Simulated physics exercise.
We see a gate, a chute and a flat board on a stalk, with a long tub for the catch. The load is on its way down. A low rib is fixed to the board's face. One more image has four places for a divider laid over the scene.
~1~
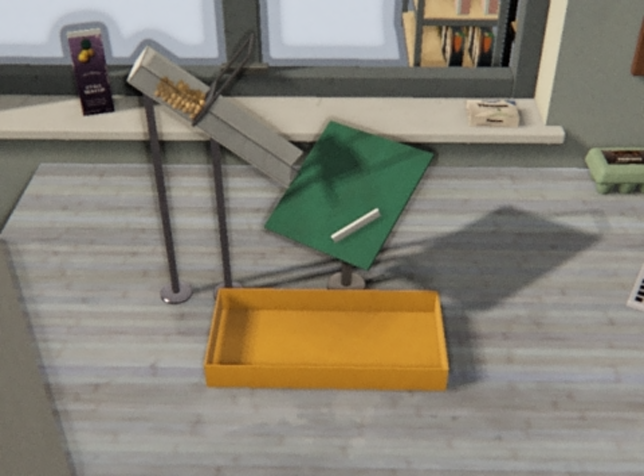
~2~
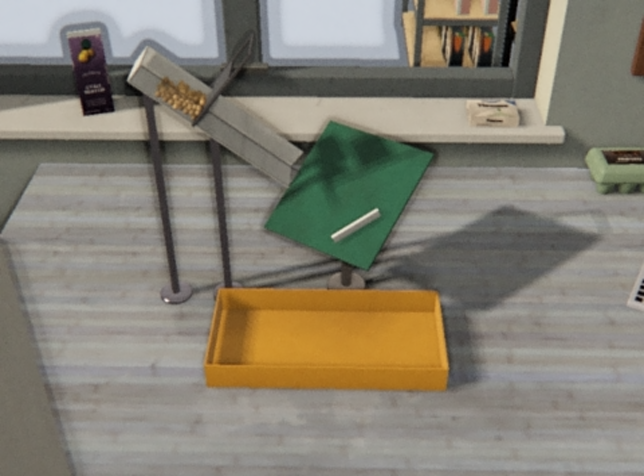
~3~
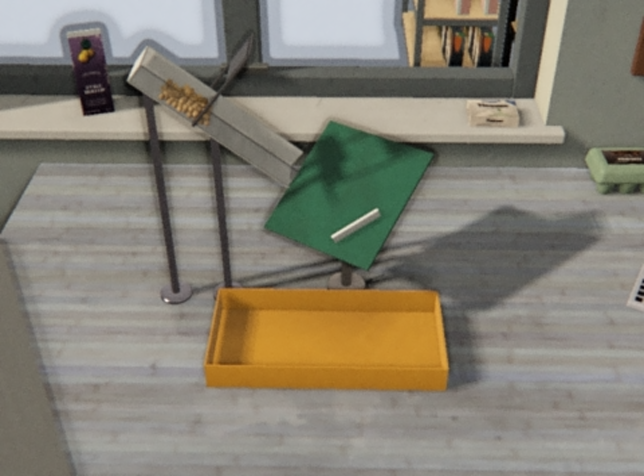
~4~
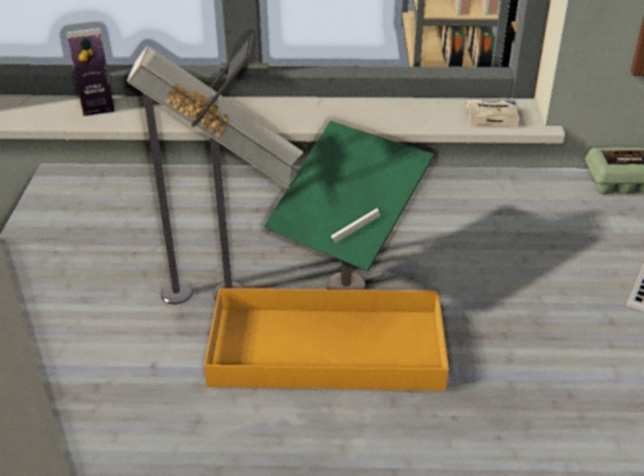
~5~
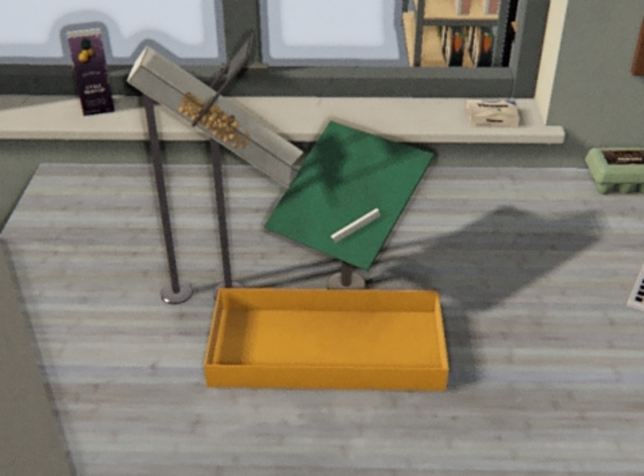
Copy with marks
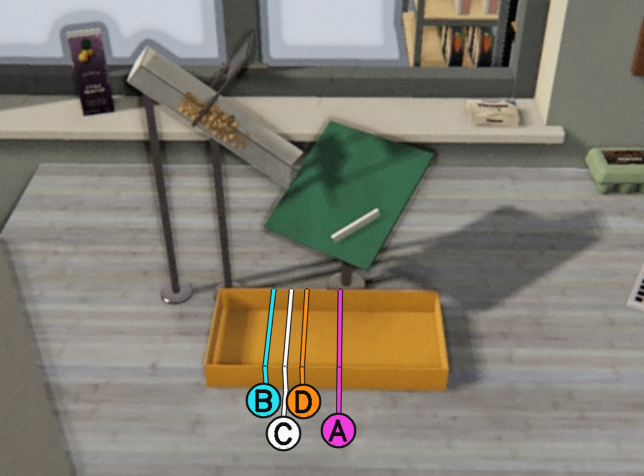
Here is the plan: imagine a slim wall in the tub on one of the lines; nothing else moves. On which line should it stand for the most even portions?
C beats the others.
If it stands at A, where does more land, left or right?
The left side.
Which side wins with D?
Left.
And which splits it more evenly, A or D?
D it is.
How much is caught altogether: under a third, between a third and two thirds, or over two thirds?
About that: Over two thirds.
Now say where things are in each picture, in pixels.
In the first frame, load behind the gate at (185, 96), dried chickpeas; lip of the chute at (290, 176), sloping fairly steeply.
In the second frame, middle of the board at (348, 191), tilted fairly steeply; middle of its low edge at (314, 248); of its high edge at (380, 136).
In the third frame, front corners of the tub at (205, 365) and (448, 369), empty; front of the load at (207, 123).
In the fourth frame, middle of the load at (201, 113); its front at (222, 128), about a quarter of the way to the lip; rib from (378, 209) to (332, 237).
In the fifth frame, middle of the load at (214, 122); its front at (247, 142), about half of the way to the lip.
On the marked copy, line A crosses the front rim at (339, 367); line B crosses the front rim at (265, 366); line C crosses the front rim at (284, 367); line D crosses the front rim at (302, 367).
If A is chosen, of what is caught, nearly all on the left of the divider, a stray few on the right.
If B is chosen, of what is caught, a small part on the left of the divider, nearly all on the right.
If C is chosen, of what is caught, about a third on the left of the divider, about two thirds on the right.
If D is chosen, of what is caught, most on the left of the divider, about a quarter on the right.
